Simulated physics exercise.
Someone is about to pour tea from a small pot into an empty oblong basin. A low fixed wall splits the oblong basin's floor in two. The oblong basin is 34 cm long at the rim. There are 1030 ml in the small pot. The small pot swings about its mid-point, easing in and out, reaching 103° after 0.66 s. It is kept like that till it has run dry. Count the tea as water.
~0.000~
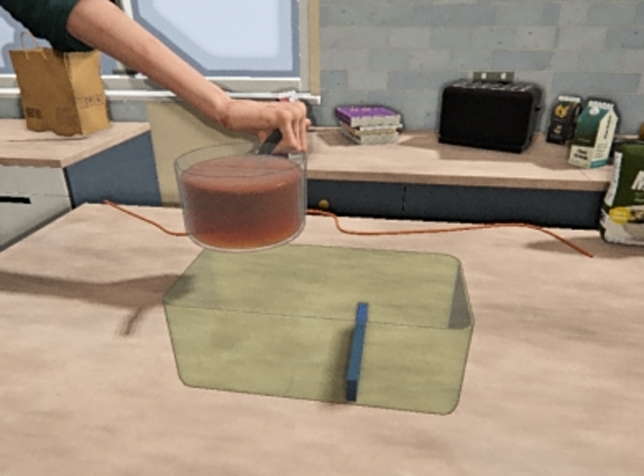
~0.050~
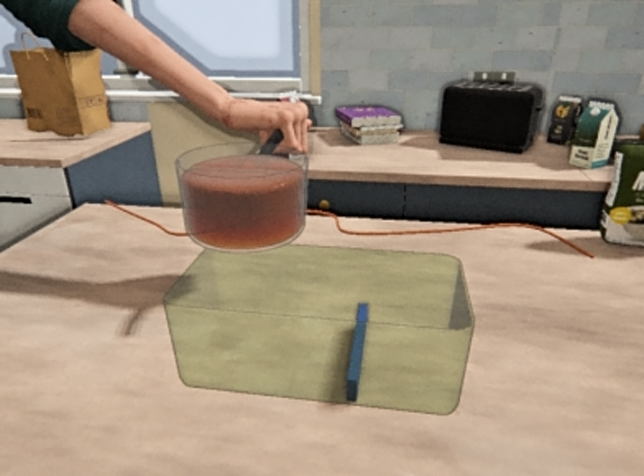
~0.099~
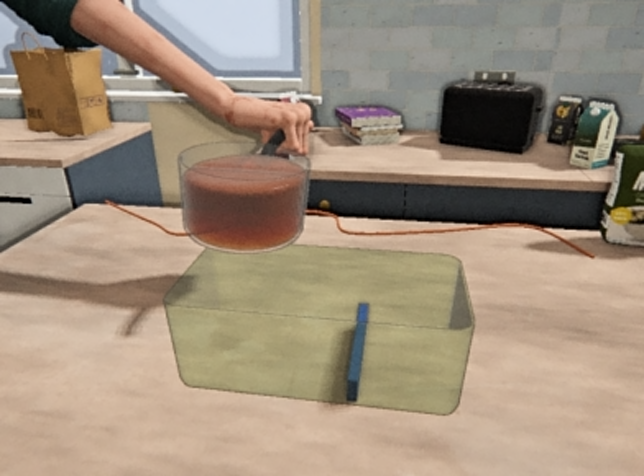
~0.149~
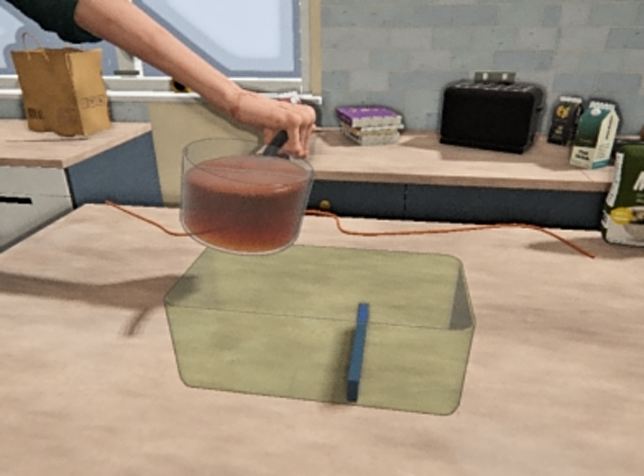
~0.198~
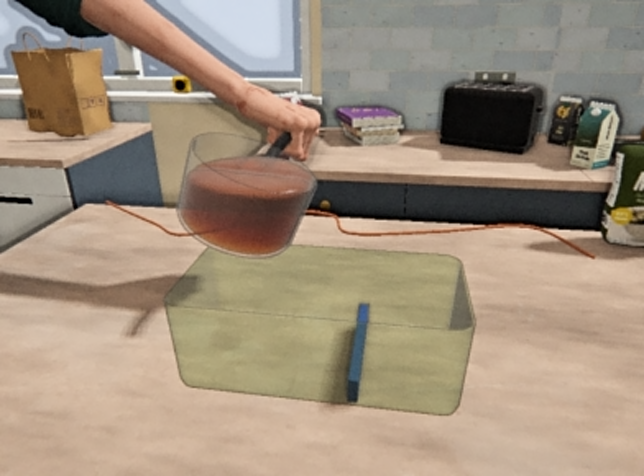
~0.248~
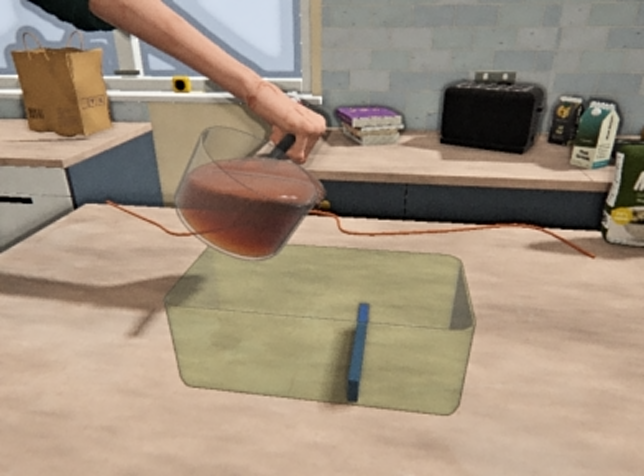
A hand reaching in from the upper left holds a small clear pot of reddish-brown tea above a worktop in a kitchen, seen from slightly above by a still camera. Below sits an empty, see-through yellow-green oblong basin with a blue upright strip, an orange cord behind it and a black toaster beyond. The hand tilts the pot gradually, its right side dipping as the tea shifts inside.
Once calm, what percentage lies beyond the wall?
Roughly 37 per cent is past the wall.
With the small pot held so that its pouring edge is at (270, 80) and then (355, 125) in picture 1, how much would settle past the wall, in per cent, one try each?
In turn about 30 and 60 per cent.
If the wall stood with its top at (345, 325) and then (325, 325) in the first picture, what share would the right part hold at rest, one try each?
In turn about 55 and 75 per cent.
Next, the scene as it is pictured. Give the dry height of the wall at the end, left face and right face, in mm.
Left about 14 mm, right about 12 mm.
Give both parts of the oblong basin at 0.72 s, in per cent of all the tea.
Left about 48, right about 38.
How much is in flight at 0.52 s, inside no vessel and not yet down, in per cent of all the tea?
Near 28 in a hundred.
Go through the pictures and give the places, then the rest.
The first picture shows tilt 0°; pouring edge (304, 162); surface from (187, 167) to (303, 172); the oblong basin's rim runs from (188, 269) to (466, 290); the wall's top is at (358, 338).
The second picture shows tilt 1°; pouring edge (306, 164); surface from (188, 167) to (305, 173).
The third picture shows tilt 6°; pouring edge (309, 169); surface from (190, 166) to (307, 175).
The fourth picture shows tilt 12°; pouring edge (312, 178); surface from (191, 167) to (310, 177).
The fifth picture shows tilt 21°; pouring edge (315, 188); surface from (193, 169) to (315, 183); 1 per cent is over the edge.
The sixth picture shows tilt 32°; pouring edge (315, 201); surface from (190, 173) to (314, 189); 4 per cent is over the edge.
After 0.52 s the tilt is 92° and 36 per cent is still to pour, 15 is left of the wall and 21 right of it.
After 0.72 s the tilt is 103° and 8 per cent is still to pour, 47 is left of the wall and 39 right of it.
After 0.93 s the tilt is 103° and 1 per cent is still to pour, 56 is left of the wall and 38 right of it.
After 1.16 s the tilt is 103° and 0 per cent is still to pour, 60 is left of the wall and 37 right of it.
In the end 61 per cent lies left of the wall, 37 right of it and 2 outside.
